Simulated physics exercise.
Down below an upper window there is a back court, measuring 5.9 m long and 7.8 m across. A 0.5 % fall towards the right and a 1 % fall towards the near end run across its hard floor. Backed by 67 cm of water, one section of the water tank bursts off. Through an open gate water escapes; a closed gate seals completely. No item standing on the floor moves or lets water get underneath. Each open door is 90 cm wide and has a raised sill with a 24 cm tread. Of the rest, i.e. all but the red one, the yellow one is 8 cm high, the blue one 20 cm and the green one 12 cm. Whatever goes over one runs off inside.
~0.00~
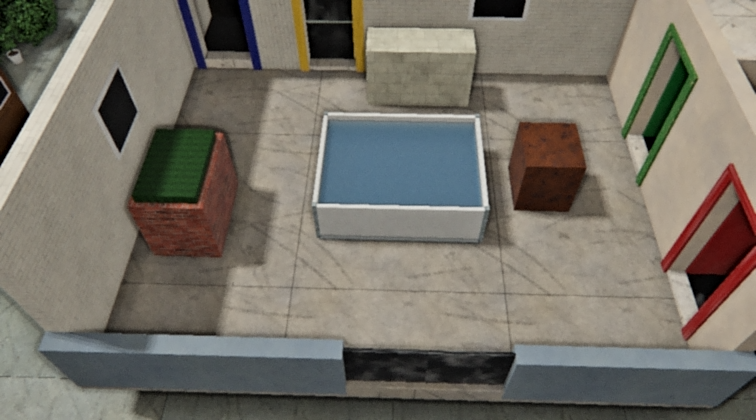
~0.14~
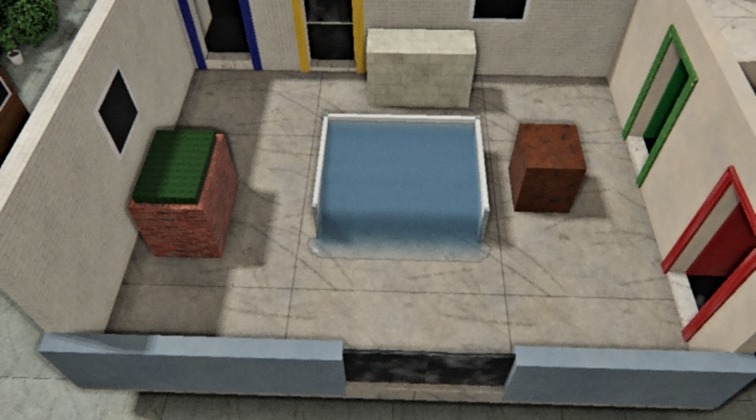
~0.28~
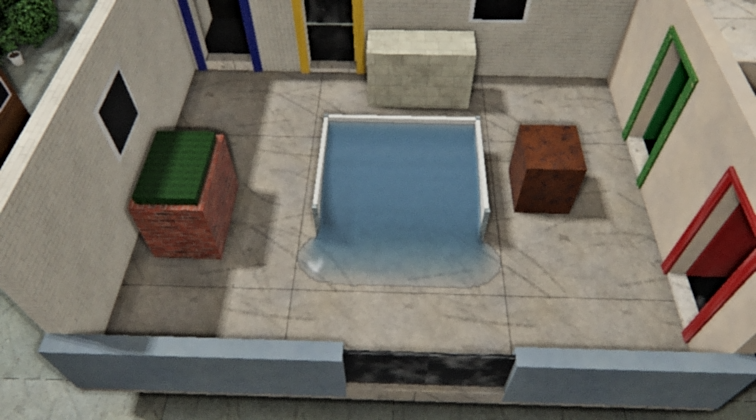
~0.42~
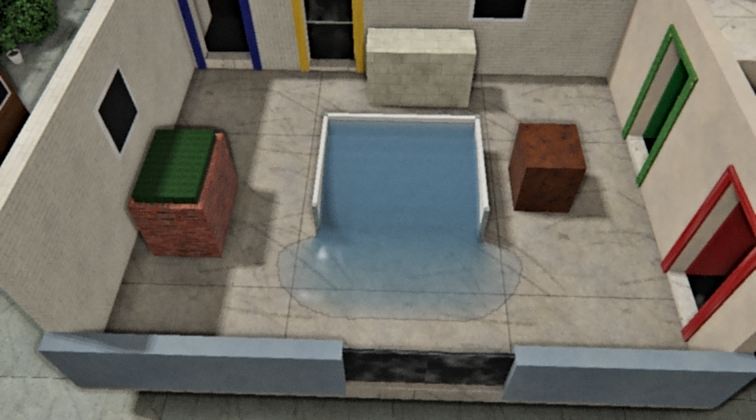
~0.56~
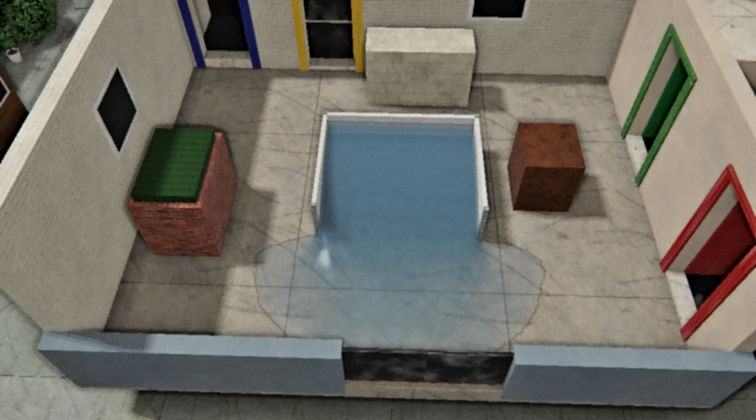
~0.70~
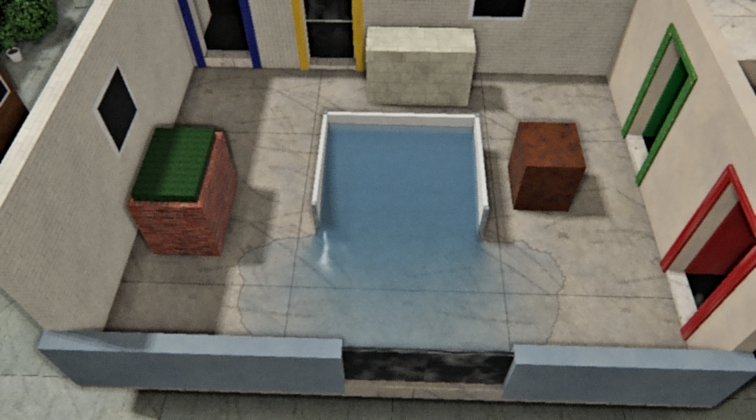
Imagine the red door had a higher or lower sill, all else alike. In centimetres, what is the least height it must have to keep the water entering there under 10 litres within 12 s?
24 cm.
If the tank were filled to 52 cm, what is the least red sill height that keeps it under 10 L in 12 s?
Then roughly 18 cm.
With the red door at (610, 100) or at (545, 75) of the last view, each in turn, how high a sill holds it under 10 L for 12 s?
Roughly 13.5 cm for the first and 13.0 cm for the second.
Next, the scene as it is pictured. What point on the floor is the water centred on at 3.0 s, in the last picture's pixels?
Around (395, 290).
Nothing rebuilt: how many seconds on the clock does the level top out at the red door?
2.8 s.
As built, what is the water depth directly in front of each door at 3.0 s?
Centimetres: Yellow = 0, blue = 0, green = 0, red = 23.
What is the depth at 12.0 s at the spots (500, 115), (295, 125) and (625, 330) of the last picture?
Going through the spots in order gives 7, 6 and 11 centimetres.
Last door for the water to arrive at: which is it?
Last in order comes the yellow door.
After 1.4 s water covers 25 % of the floor, deepest (48 cm) near (384, 369); it has not reached the red door.
After 3.0 s water covers 45 % of the floor, deepest (36 cm) near (680, 379); 23 cm at the red door, 48 litres in over its 7 cm sill.
After 12.0 s water covers 100 % of the floor, deepest (12 cm) near (553, 374); 11 cm at the red door, 263 litres in over its 7 cm sill.
At the red door as built, the water arrived by 2.2 s and peaked near 24 cm at 2.8 s.
With a sill of 21 cm, 24 litres would have come in within the 12 s; with 28.5 cm, 2 litres. So under 10 litres takes about 24 cm.
